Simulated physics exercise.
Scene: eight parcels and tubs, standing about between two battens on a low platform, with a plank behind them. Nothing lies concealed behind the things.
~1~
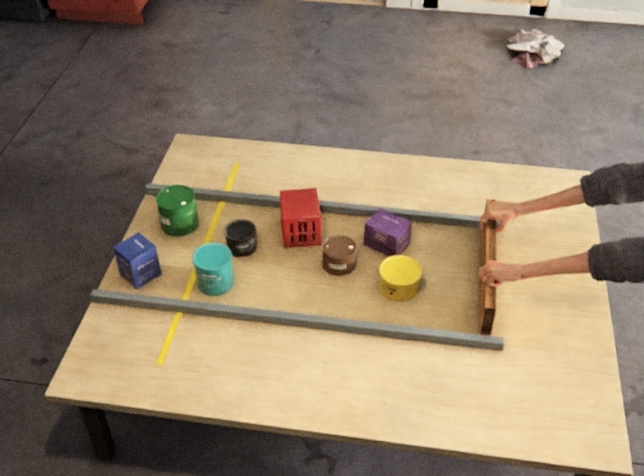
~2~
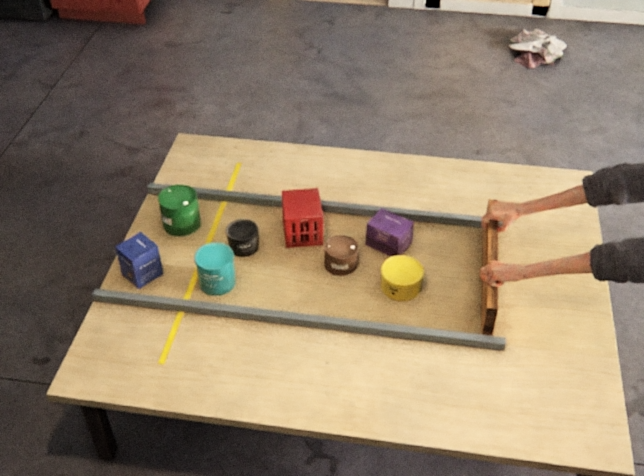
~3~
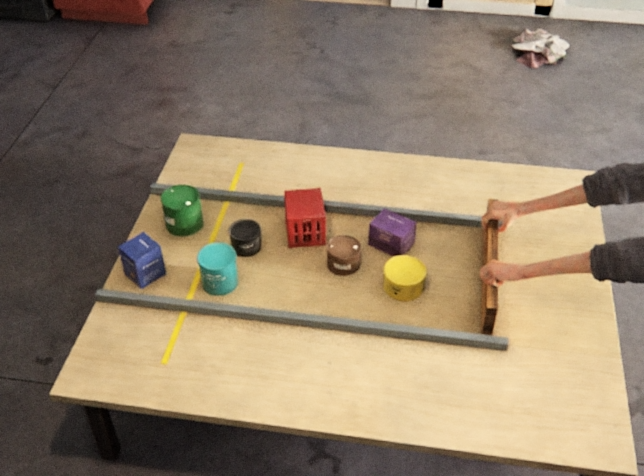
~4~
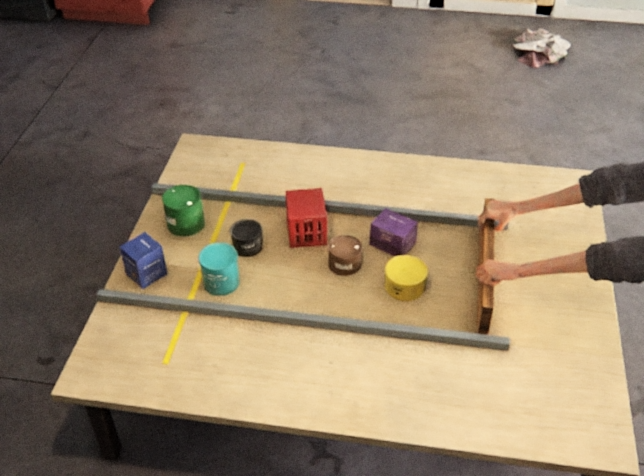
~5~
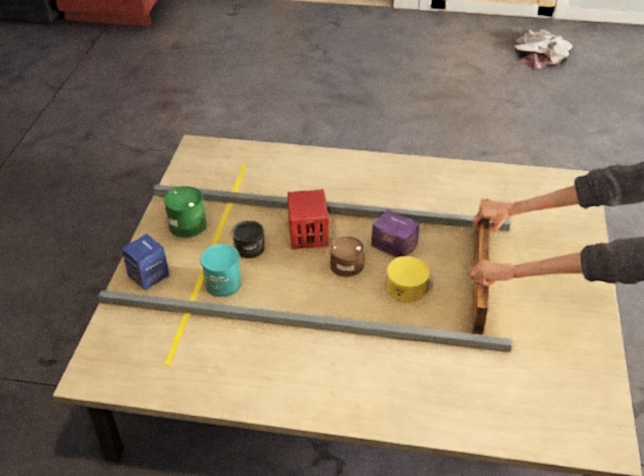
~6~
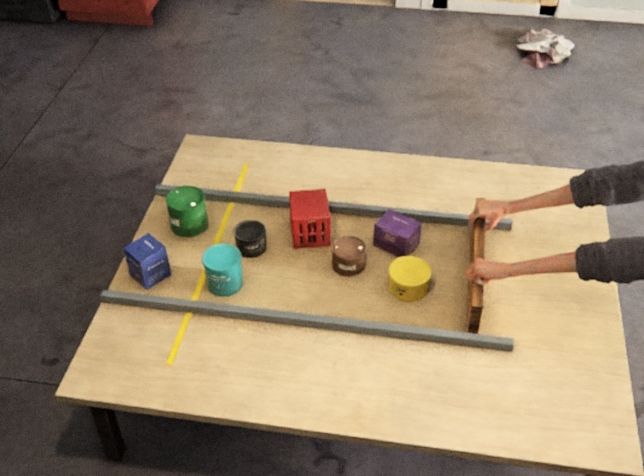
On a low wooden table, two hands slide a plank slightly left between rails, with eight boxes and tubs standing apparently untouched.
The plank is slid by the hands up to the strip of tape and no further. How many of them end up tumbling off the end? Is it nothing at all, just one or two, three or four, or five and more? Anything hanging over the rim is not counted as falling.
My prediction is one or two fallers.
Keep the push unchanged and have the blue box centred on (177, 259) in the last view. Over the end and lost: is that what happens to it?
Started there, the object is not lost.
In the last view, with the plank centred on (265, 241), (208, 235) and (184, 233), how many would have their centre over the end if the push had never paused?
Counts by place: 0 / 1 / 2.
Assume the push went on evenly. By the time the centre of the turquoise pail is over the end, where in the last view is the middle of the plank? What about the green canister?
The middle is at (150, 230) when it's the turquoise pail, and at (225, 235) when it's the green canister.
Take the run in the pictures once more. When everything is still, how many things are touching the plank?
It's touching 3 at the end.
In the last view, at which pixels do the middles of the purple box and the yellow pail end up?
(206, 210) and (187, 258), roughly.
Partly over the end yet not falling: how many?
I'd put it at 0.
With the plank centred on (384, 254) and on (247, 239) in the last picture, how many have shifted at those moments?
Tally: 3; 7.
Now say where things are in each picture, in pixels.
Blue box (138, 261); green canister (178, 211); turquoise pail (214, 270); plank (488, 266); tape (203, 250), in the first picture.
Green canister (180, 210); black pail (243, 238), in the second picture.
Turquoise pail (218, 270); plank (490, 265), in the third picture.
Blue box (144, 260); purple box (394, 234), in the fourth picture.
Green canister (186, 212); red crate (308, 219), in the fifth picture.
Blue box (148, 261); green canister (187, 211); turquoise pail (223, 270); plank (477, 264); tape (213, 251), in the sixth picture.
Early on, none off yet; blue box at rest near (148, 261); green canister at rest near (187, 211); turquoise pail at rest near (223, 270).
Finally, the number that fall off is one or two; lost, green canister.
